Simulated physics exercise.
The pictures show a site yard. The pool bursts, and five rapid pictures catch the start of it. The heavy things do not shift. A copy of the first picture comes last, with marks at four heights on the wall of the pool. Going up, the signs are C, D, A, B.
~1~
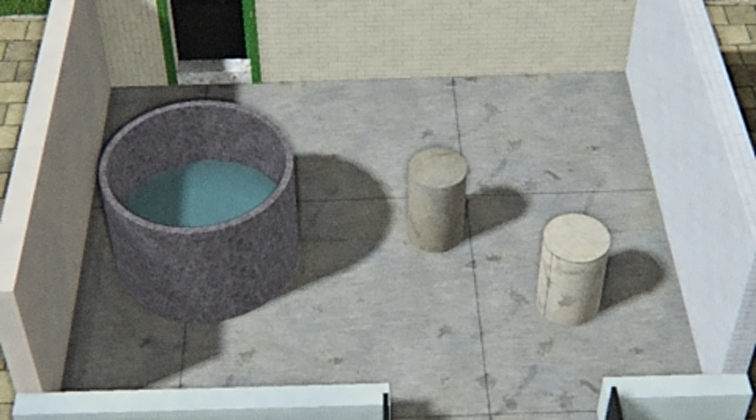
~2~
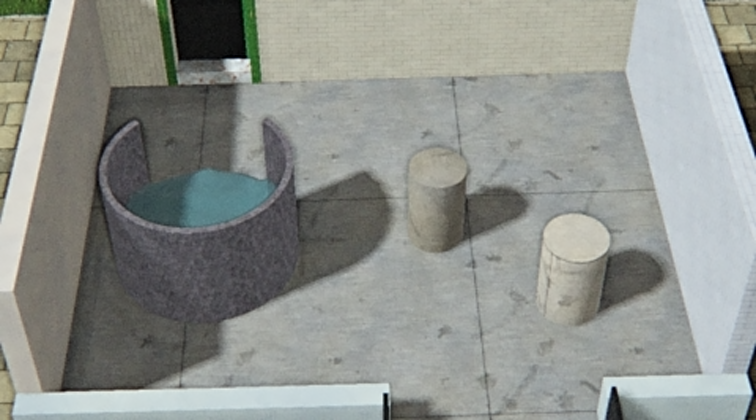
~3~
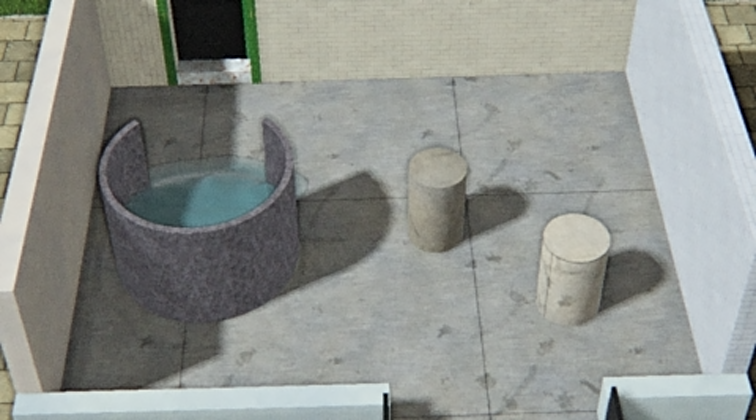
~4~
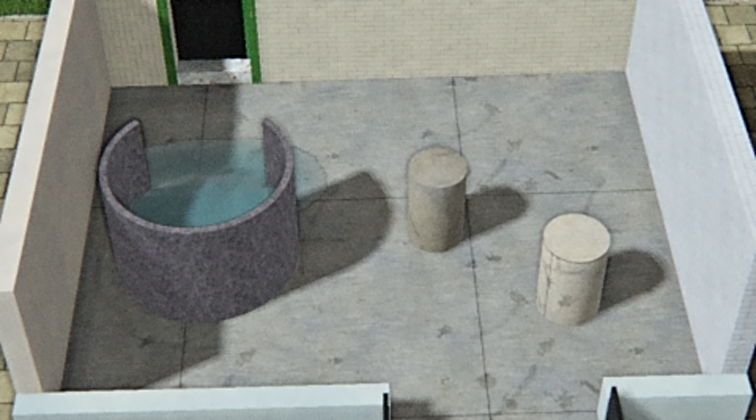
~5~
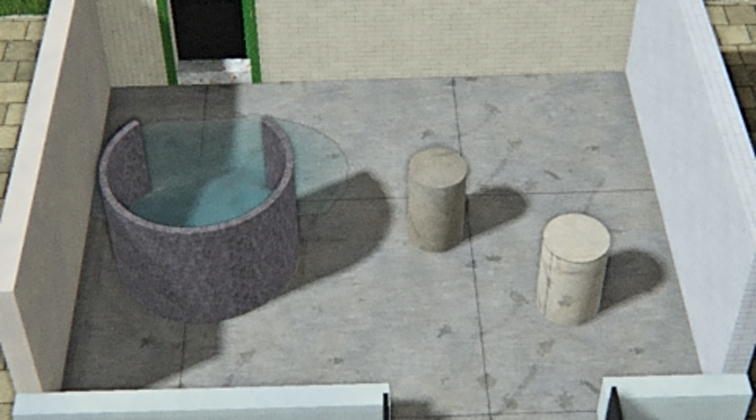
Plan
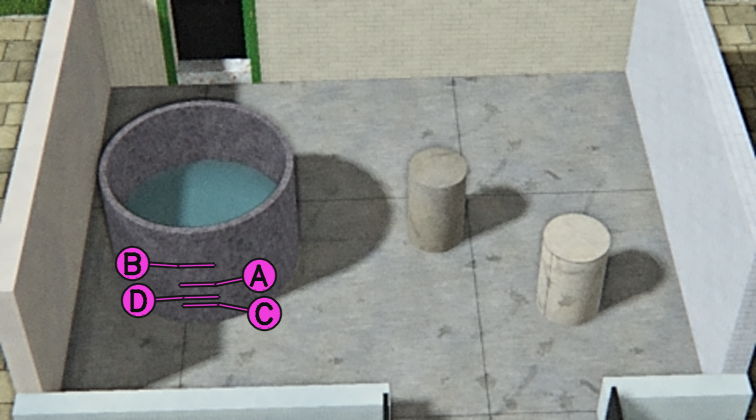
In a site yard, a round pool's back wall vanishes and water spreads across the ground.
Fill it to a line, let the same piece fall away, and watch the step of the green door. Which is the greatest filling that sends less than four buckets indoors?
D will do.
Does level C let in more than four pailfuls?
No, not at all.
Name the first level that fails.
A.
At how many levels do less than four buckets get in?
Two of them.
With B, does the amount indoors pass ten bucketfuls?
Yes, clearly.
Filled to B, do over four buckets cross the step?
Yes, it does.
On the marked copy, A at (198, 284); B at (195, 265); C at (201, 305); D at (200, 297); from the bottom up C, D, A, B.
If A is chosen, about 8 bucketfuls get in.
If B is chosen, dozens of bucketfuls pour in.
If C is chosen, nothing gets over.
If D is chosen, a bucket or two gets in.
